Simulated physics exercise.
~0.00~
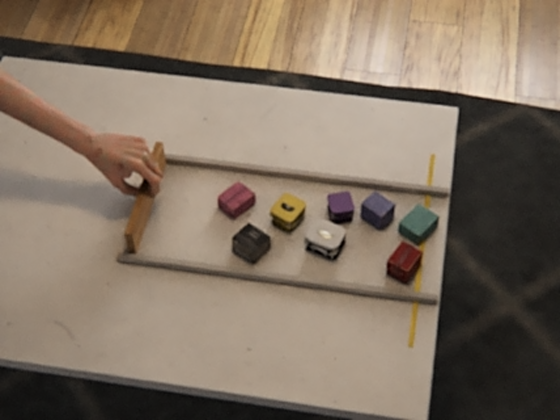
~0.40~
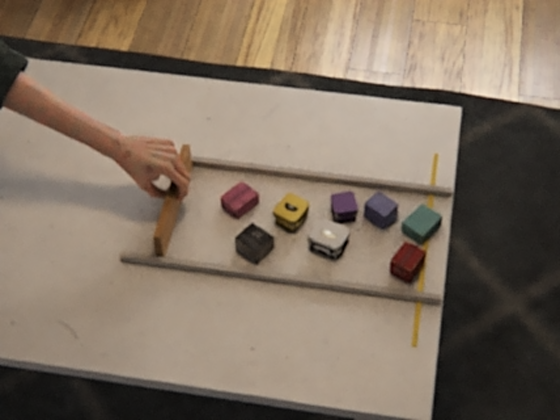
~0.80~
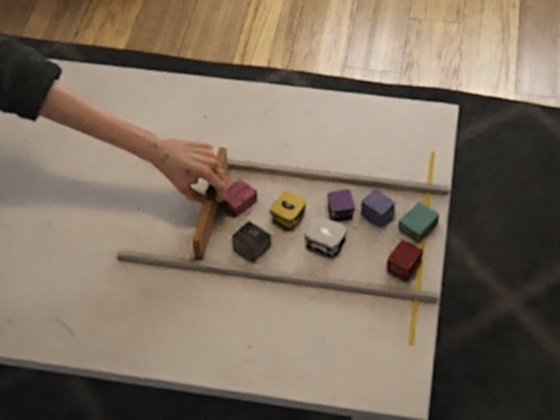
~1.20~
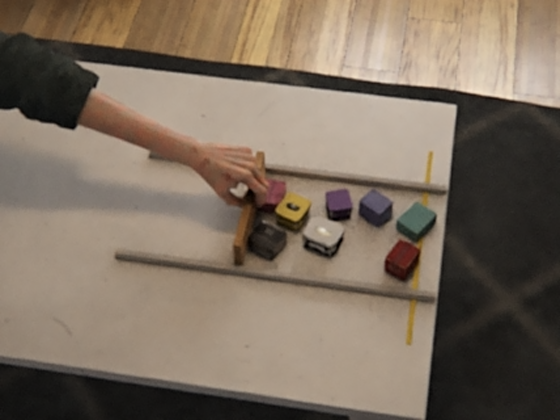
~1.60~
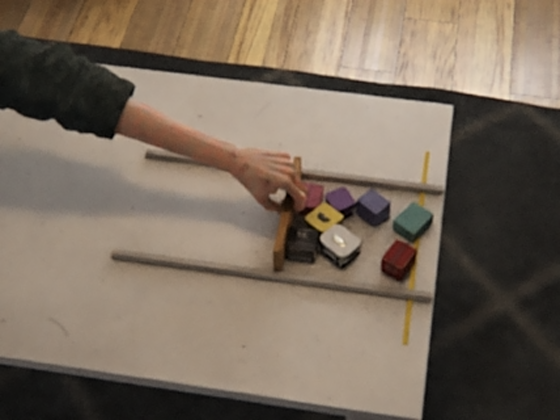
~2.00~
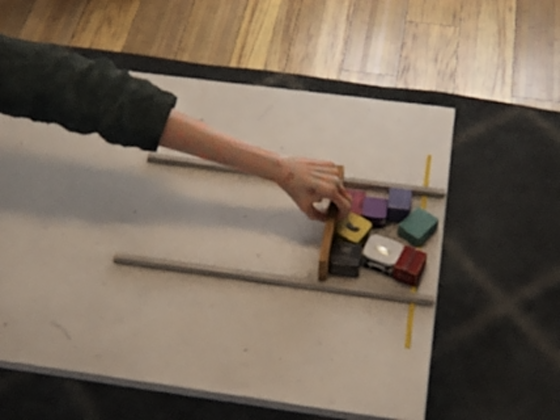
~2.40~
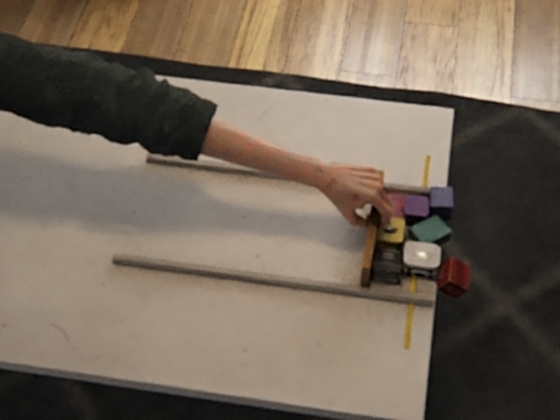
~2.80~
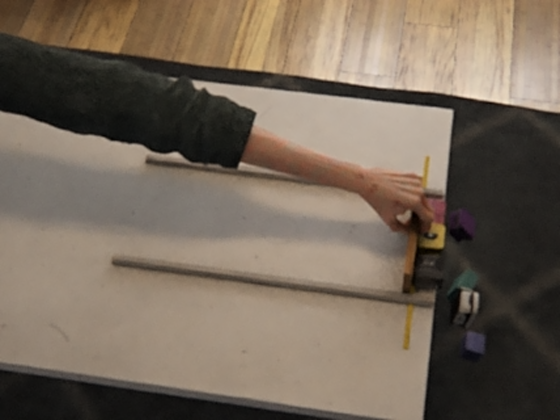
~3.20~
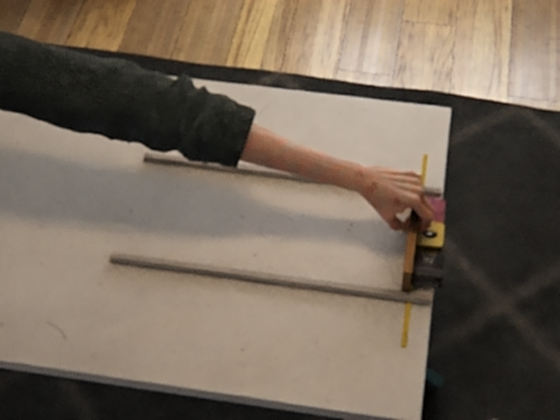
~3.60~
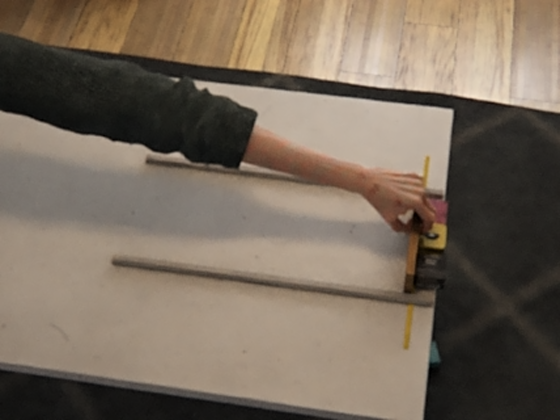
A hand in a dark sleeve pushes an upright wooden board rightward between two grey rails on a pale tabletop, seen from above, with wooden floor beyond and a dark patterned surface at right. Ahead sit small pink, yellow, black, white, purple, blue, turquoise and red objects, near a yellow strip. The board gathers the nearest ones, then bunches them all toward the edge. The red one tips over the edge, and blue, purple, white and turquoise follow it off. The board halts at the strip, leaving pink, yellow and black pieces pressed against it at the brink.
